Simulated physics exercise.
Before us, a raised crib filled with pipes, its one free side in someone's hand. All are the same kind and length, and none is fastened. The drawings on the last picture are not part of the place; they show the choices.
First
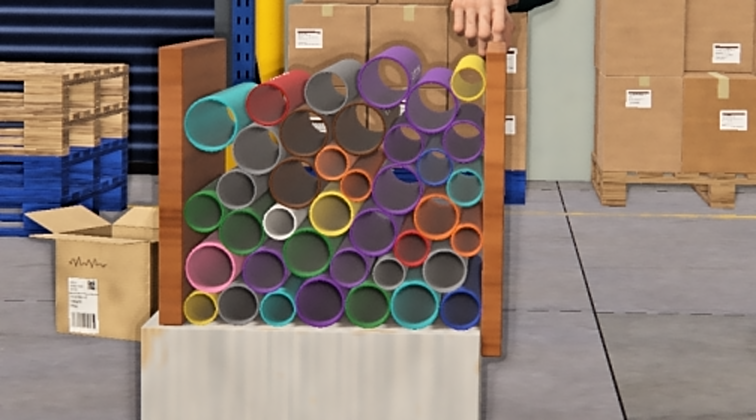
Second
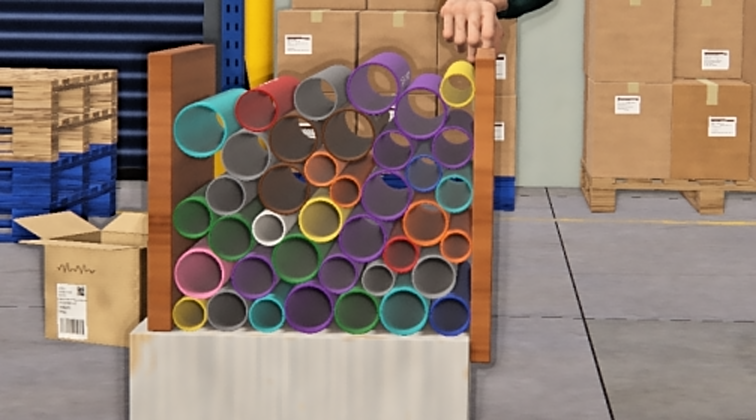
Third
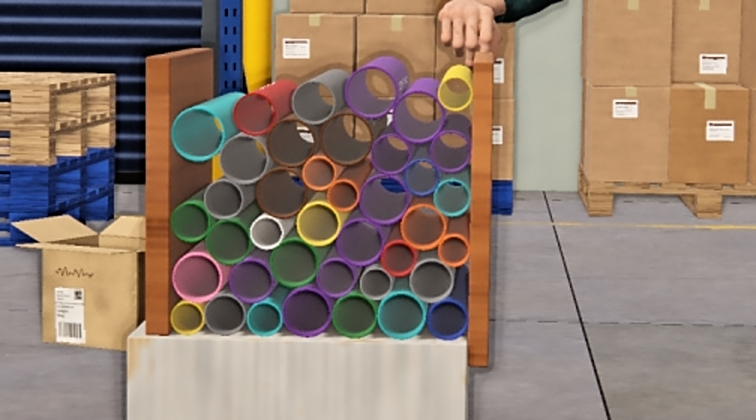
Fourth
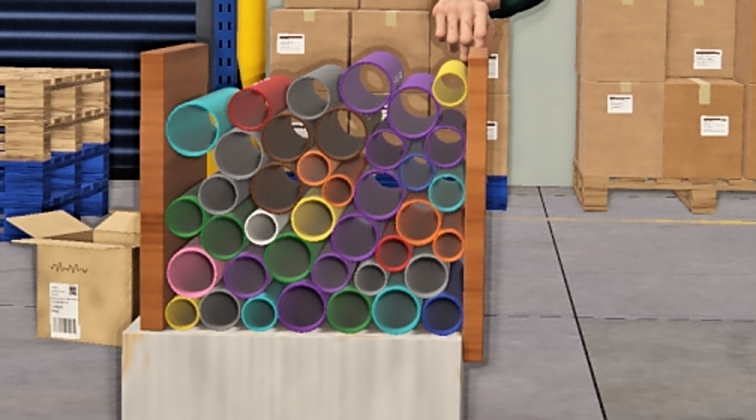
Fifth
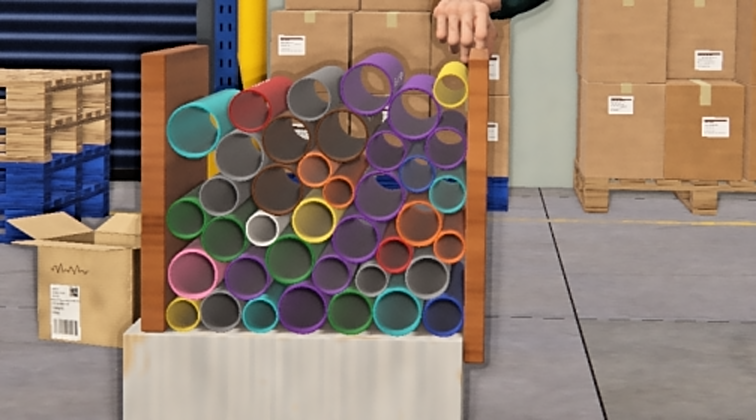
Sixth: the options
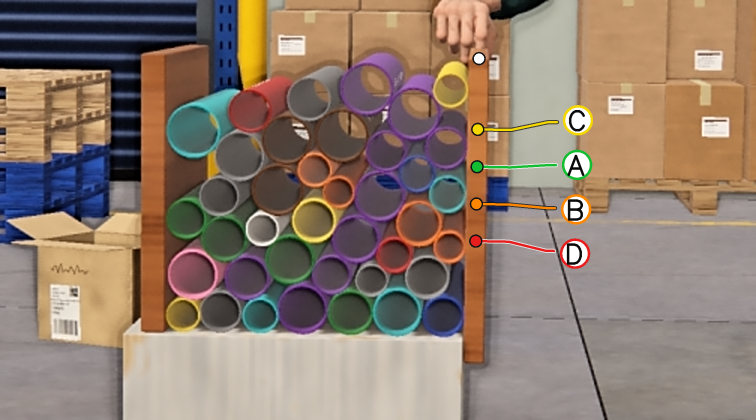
Colourful pipes lie stacked end-on between two upright brown boards on a pale block, seen from the front at about the height of the stack in a warehouse. Purple, green, grey, orange and turquoise rings fill it, a hand resting atop the right board, with cartons behind and an open box at left. The view shifts slightly, while the pipes, boards and hand show no clear movement of their own.
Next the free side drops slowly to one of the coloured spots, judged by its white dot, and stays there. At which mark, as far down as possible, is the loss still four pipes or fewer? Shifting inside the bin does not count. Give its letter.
It can be let down to B.
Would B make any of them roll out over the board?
At B: Yes.
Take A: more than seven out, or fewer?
It loses fewer than seven.
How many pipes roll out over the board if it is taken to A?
The count is one.
On the marked copy, A at (478, 167); B at (477, 204); C at (478, 130); D at (476, 241); the white dot at (479, 59).
Taking B. A third of the way, top of the board (468, 126).
Two thirds of the way, top of the board (466, 200).
When it is over, top of the board (466, 203), four out over the board.
As for the rest, A one out over the board; C none out over the board; D more than four out over the board.
